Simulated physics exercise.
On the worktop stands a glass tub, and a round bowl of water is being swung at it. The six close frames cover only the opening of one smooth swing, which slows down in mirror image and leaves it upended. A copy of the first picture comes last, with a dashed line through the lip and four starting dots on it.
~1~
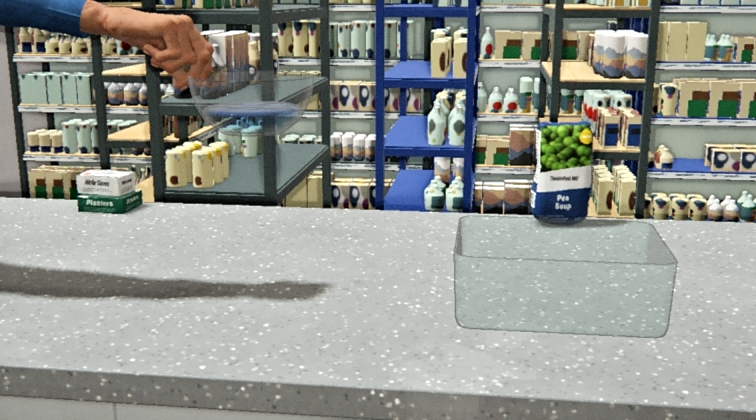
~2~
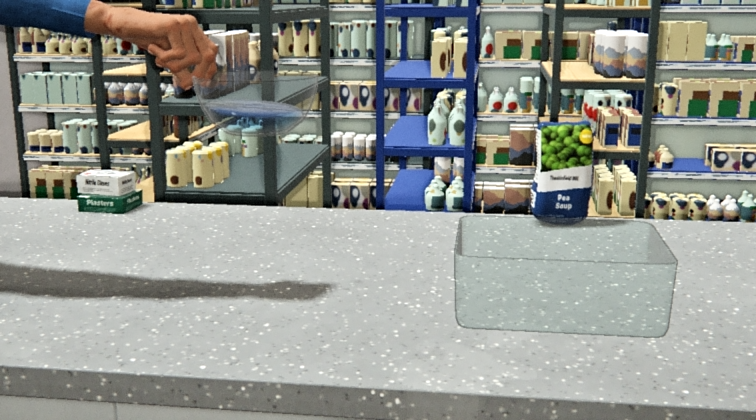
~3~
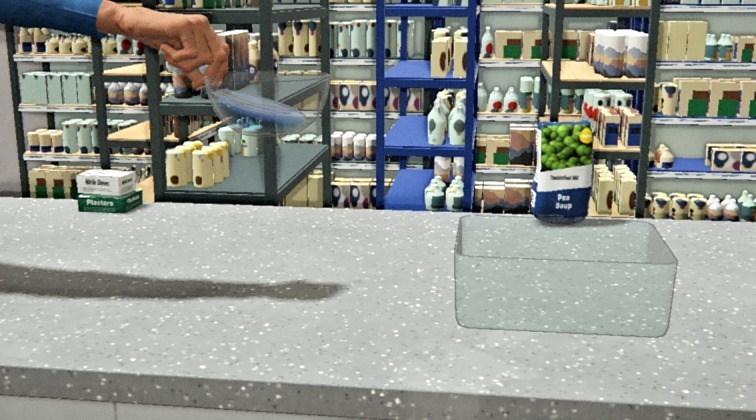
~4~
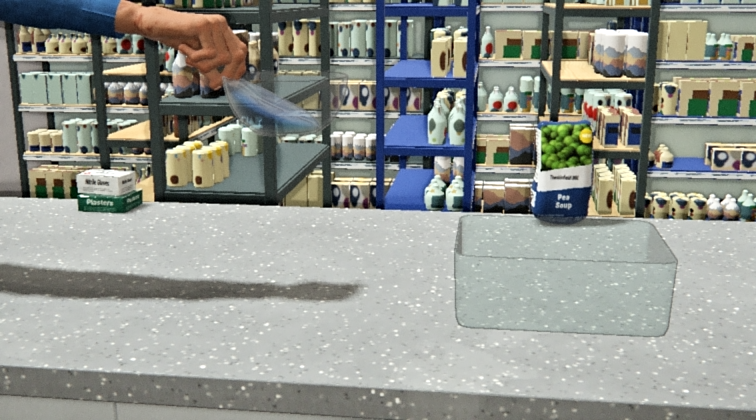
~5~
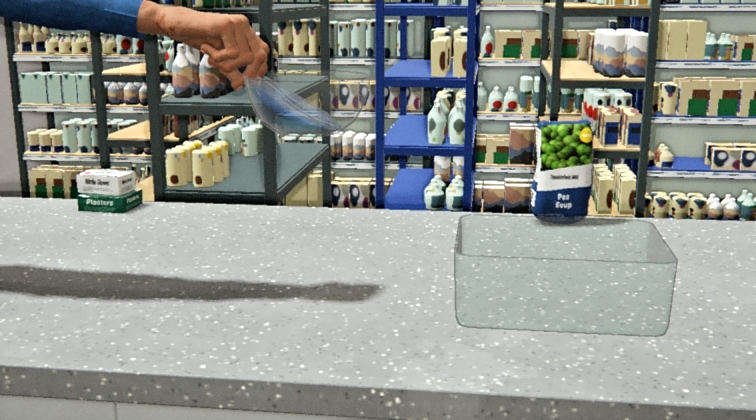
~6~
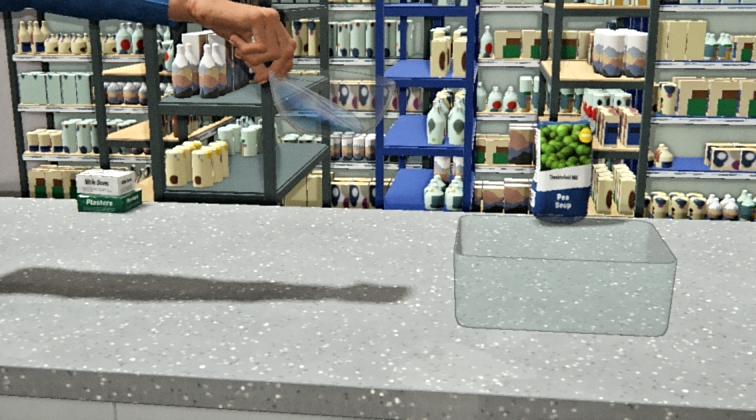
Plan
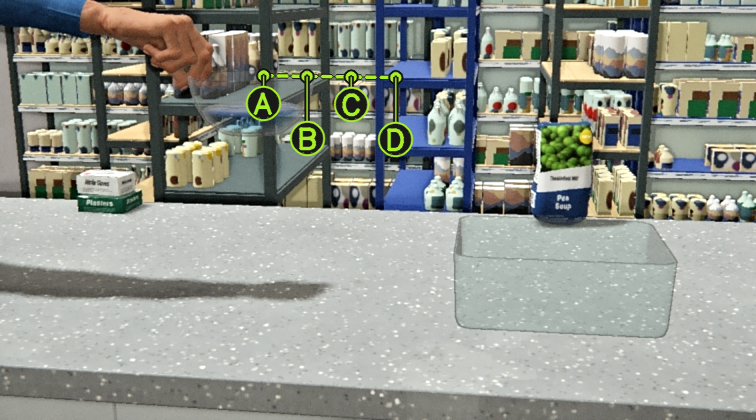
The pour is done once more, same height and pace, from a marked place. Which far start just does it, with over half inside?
A is the one.
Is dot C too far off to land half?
No, that is safe.
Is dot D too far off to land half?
No, not at all.
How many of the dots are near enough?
All four.
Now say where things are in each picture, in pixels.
In the first frame, upright, lip at (310, 76); tub from (455, 326) to (667, 336); nothing has left yet.
In the second frame, upright, lip at (315, 76); nothing has left yet.
In the third frame, upright, lip at (327, 76); nothing has left yet.
In the fourth frame, upright, lip at (345, 76); nothing has left yet.
In the fifth frame, upright, lip at (367, 76); nothing has left yet.
In the sixth frame, tipped about 6°, lip at (393, 83); nothing has left yet.
On the marked copy, A at (263, 75); B at (307, 76); C at (351, 76); D at (395, 77).
If A is chosen, about 66 % lands in the tub, 27 % falls short and 7 % goes beside or beyond.
If B is chosen, about 81 % lands in the tub, 11 % falls short and 8 % goes beside or beyond.
If C is chosen, about 89 % lands in the tub, 5 % falls short and 6 % goes beside or beyond.
If D is chosen, about 72 % lands in the tub, 5 % falls short and 23 % goes beside or beyond.
